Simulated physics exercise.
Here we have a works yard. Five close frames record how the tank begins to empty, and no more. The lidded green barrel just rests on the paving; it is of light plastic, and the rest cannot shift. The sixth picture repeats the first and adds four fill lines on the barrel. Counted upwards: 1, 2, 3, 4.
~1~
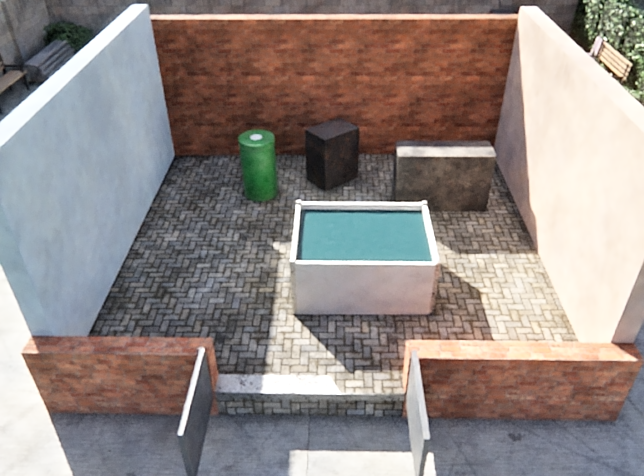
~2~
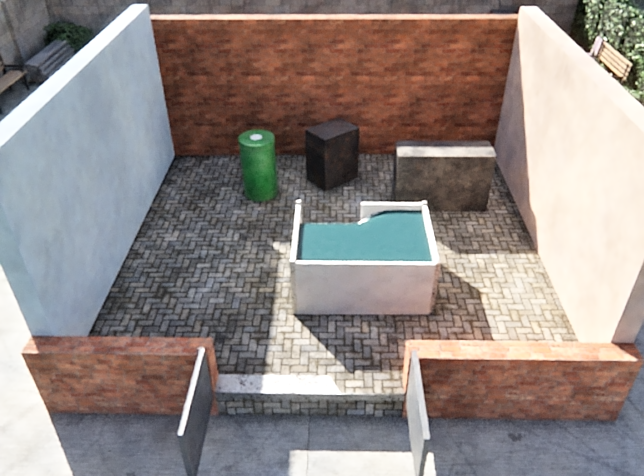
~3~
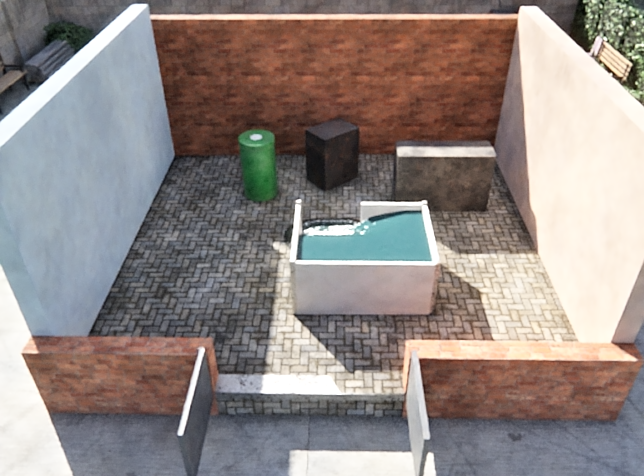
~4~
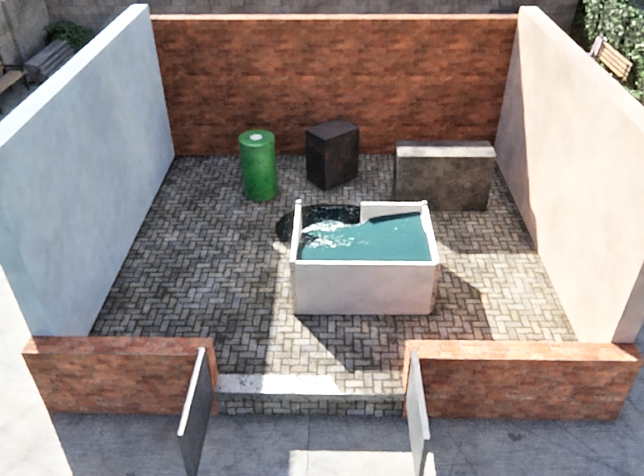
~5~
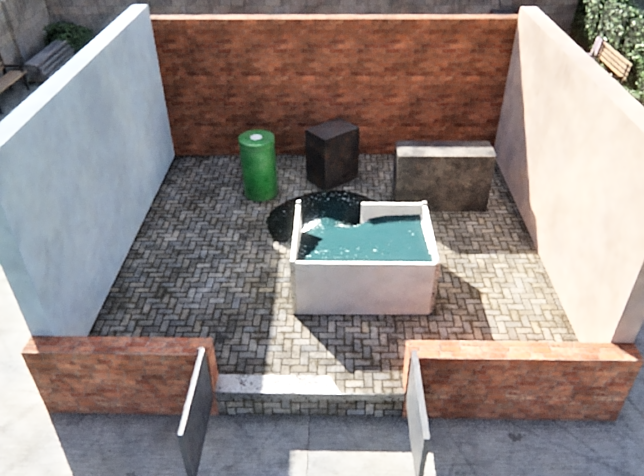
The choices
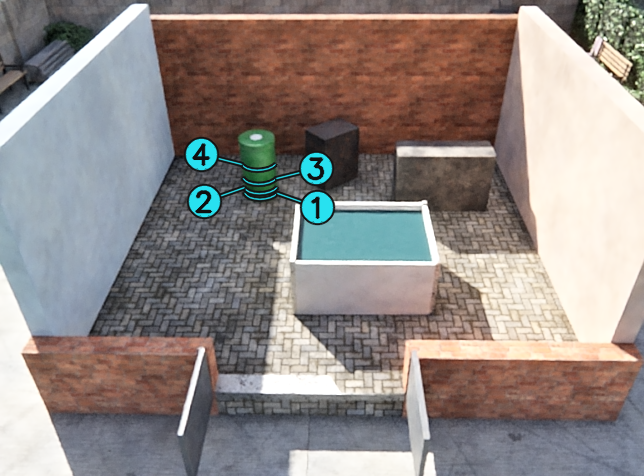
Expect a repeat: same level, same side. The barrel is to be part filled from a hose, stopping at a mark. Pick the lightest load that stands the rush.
Go for 3.
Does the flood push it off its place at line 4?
No, not at all.
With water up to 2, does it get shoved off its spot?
Yes.
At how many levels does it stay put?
Two.
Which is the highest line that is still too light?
The answer is 2.
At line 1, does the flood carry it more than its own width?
Yes, it does.
On the marked copy, 1 at (259, 199); 2 at (259, 193); 3 at (258, 184); 4 at (257, 170); from the bottom up 1, 2, 3, 4.
With 1, it is pushed about 3 times its own width away.
With 2, it is pushed about twice its own width away.
With 3, it shifts by a finger or two and stays.
With 4, it does not move.
